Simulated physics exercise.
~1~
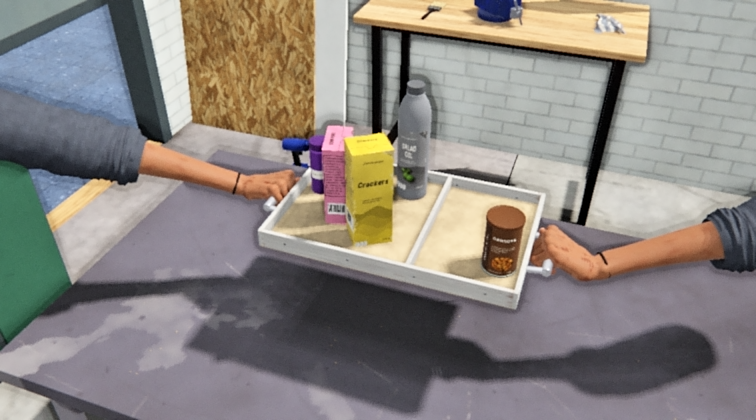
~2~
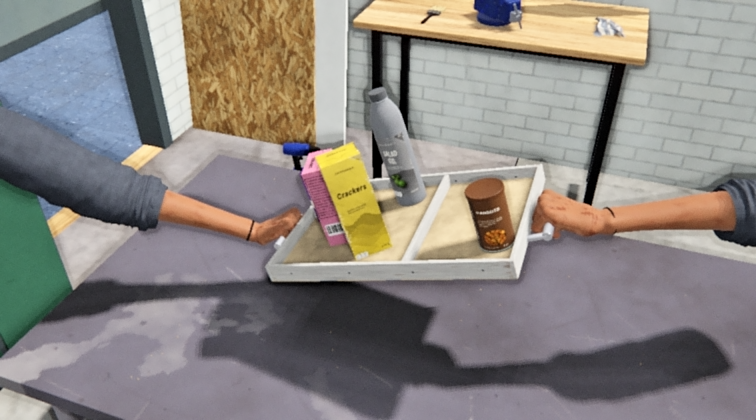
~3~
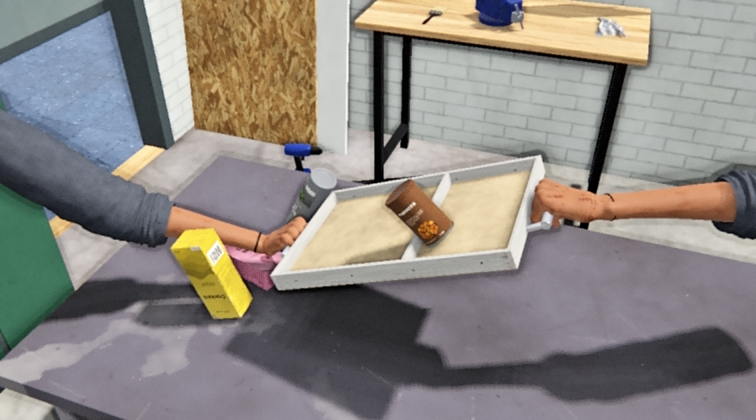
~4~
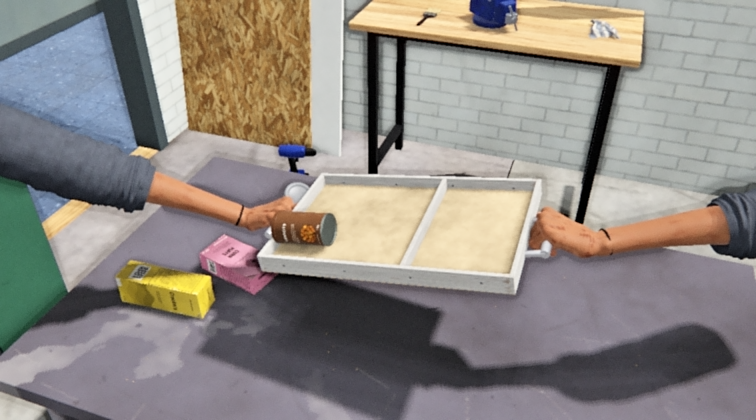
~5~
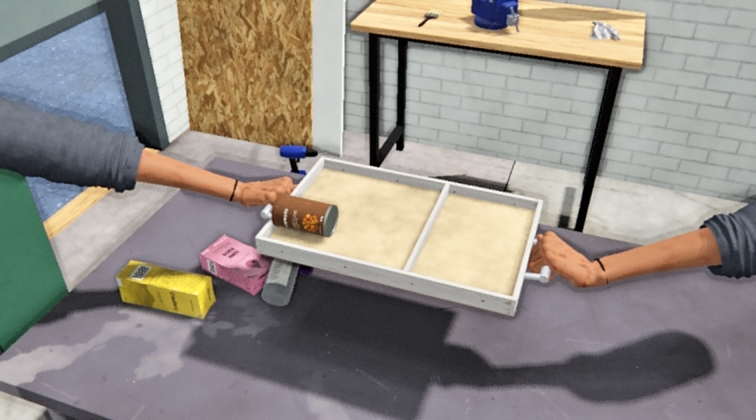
A white tray held by two hands dipped to the left, and the yellow carton, pink packet, grey bottle and purple item tumbled off onto the table, while the brown tin toppled and ended up lying at the left side of the levelled tray.
